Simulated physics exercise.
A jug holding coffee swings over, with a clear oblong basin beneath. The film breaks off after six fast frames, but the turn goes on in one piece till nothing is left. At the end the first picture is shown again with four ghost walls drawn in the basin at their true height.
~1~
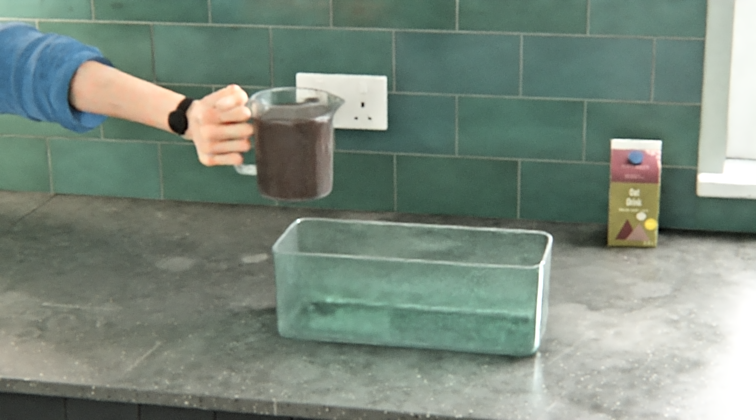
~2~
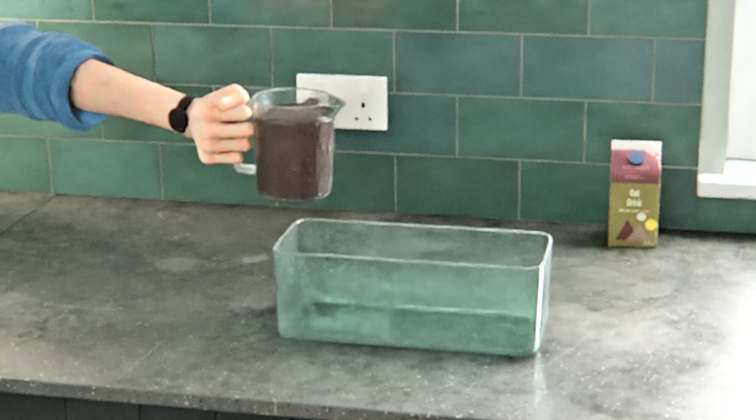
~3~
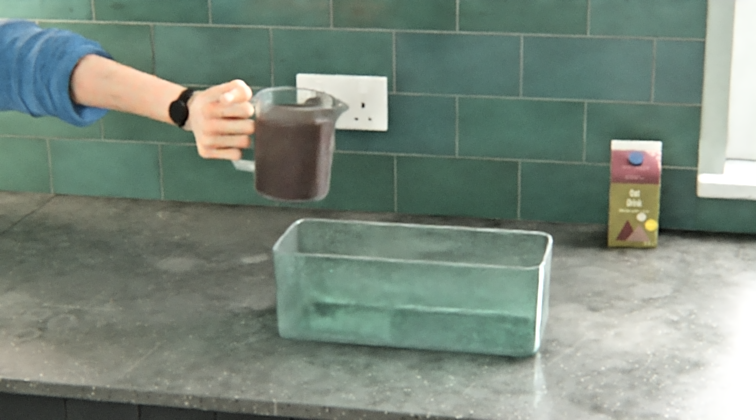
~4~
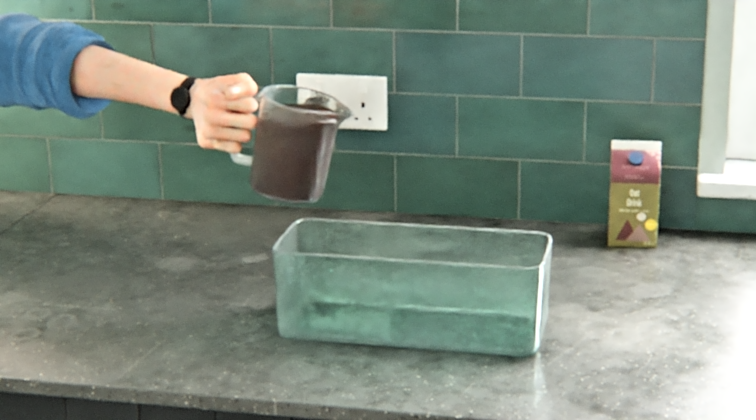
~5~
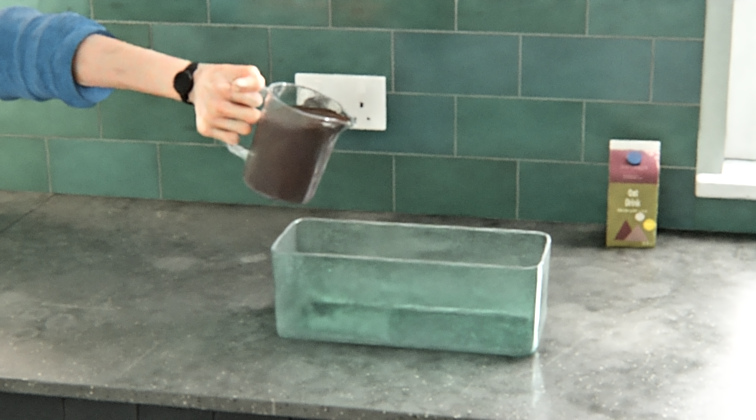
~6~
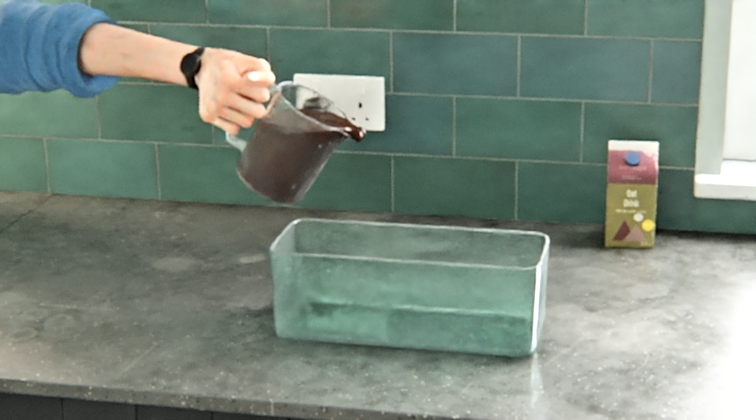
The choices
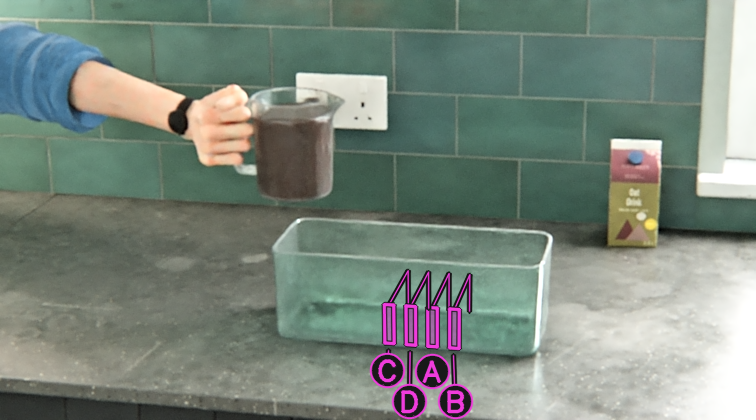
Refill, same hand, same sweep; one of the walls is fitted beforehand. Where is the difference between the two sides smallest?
The answer is position C.
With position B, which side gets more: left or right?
The left one.
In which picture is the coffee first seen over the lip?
In picture 6.
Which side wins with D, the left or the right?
The left one.
In magenta, A at (431, 353); B at (453, 355); C at (388, 350); D at (410, 351).
If A is chosen, about 95 % ends left of the wall and 4 % right of it.
If B is chosen, about 96 % ends left of the wall and 3 % right of it.
If C is chosen, about 50 % ends left of the wall and 49 % right of it.
If D is chosen, about 88 % ends left of the wall and 9 % right of it; 3 % is lost outside.
